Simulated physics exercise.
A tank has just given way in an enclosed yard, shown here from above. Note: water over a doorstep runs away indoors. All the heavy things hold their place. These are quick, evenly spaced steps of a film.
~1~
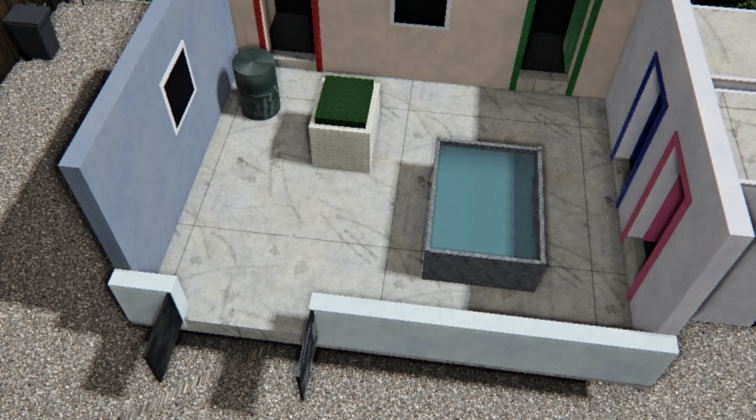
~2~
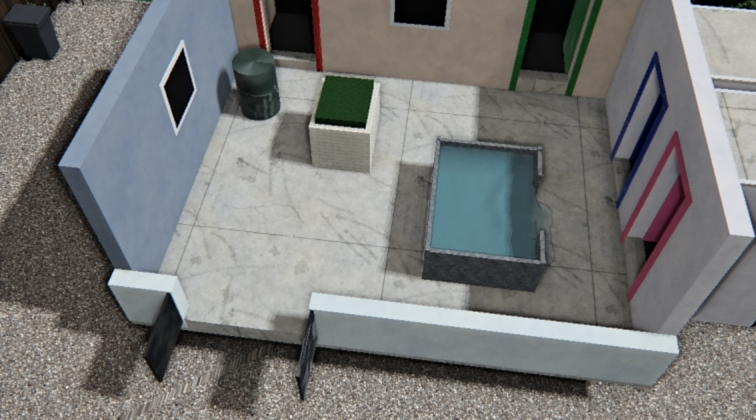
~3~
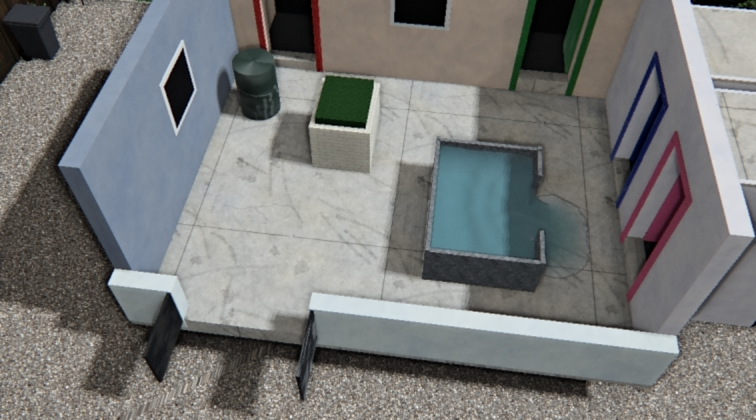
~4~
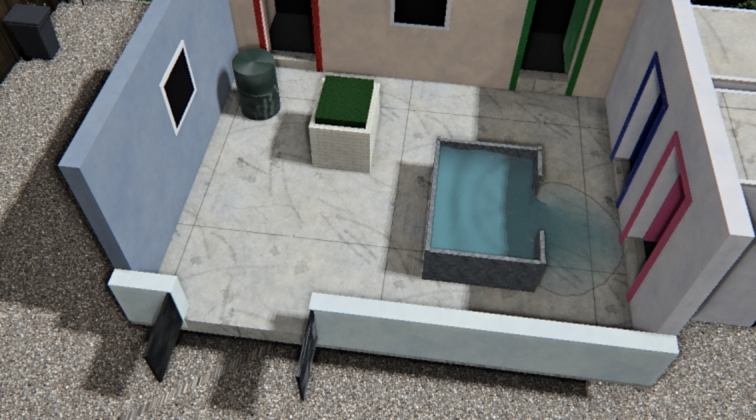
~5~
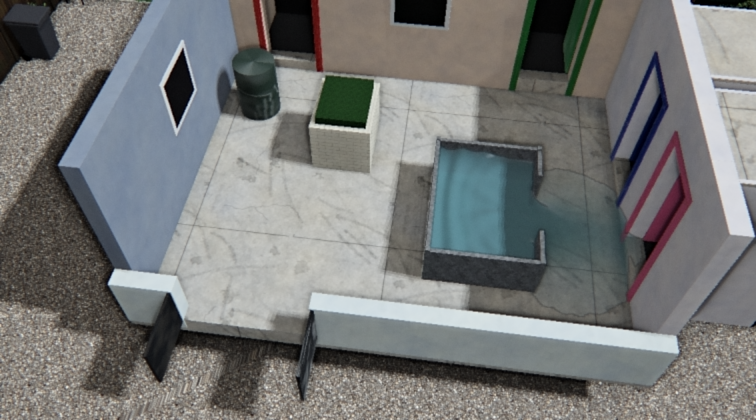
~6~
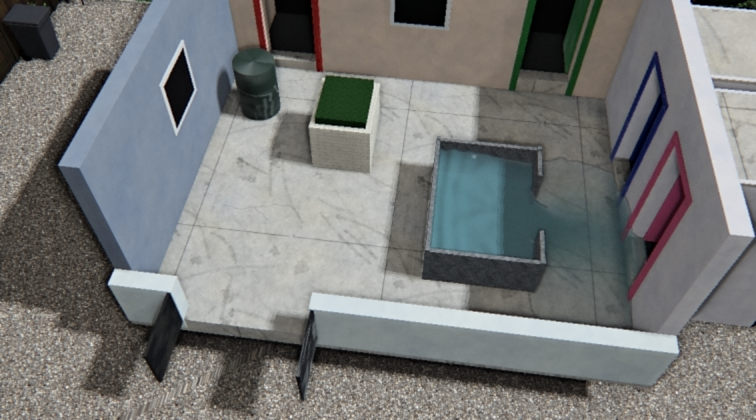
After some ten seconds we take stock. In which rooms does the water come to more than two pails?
My prediction: Pink door: Over the cap. Red door: Within the cap. Blue door: Over the cap. Green door: Within the cap.
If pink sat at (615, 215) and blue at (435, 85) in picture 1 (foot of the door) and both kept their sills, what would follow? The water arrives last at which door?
I'd say the one in red is reached last.
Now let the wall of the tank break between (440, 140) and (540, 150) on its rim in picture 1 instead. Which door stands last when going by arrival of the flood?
Pink-painted one.
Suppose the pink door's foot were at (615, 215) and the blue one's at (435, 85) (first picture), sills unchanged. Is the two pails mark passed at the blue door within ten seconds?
The blue one stays within the limit, as far as I can tell.
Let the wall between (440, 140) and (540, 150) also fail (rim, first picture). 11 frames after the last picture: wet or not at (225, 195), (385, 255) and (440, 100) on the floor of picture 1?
Taking the points in order: Unwetted, unwetted and swamped.
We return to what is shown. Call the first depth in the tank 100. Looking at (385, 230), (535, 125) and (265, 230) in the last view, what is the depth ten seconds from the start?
My figures are about 6, 8 and 6 percent.
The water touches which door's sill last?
My answer: The red-painted one.
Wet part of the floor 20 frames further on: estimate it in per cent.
Around 45 percent.
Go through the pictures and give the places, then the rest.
The first frame shows still water in the water tank at (486, 200).
In the second frame, water pours out at (532, 223) and has run to a hidden place.
In the third frame, water pours out at (532, 224) and has run to (579, 264).
In the fourth frame, water pours out at (532, 224) and has run to (617, 235).
In the fifth frame, the front is at (616, 197), out from the gap at (532, 224).
In the sixth frame, the front is at (631, 319), out from the gap at (532, 223).
A moment on, water covers 15 % of the floor; the pink door over two buckets in, the red door not reached, the blue door under two buckets in, the green door not reached.
Next, water covers 25 % of the floor; the pink door far over two buckets in, the red door not reached, the blue door over two buckets in, the green door wet at the sill, nothing in.
Then, water covers 45 % of the floor; the pink door far over two buckets in, the red door not reached, the blue door over two buckets in, the green door wet at the sill, nothing in.
Later, water covers 80 % of the floor; the pink door far over two buckets in, the red door wet at the sill, nothing in, the blue door over two buckets in, the green door wet at the sill, nothing in.
In the end, water covers 95 % of the floor; the pink door far over two buckets in, the red door wet at the sill, nothing in, the blue door over two buckets in, the green door wet at the sill, nothing in.
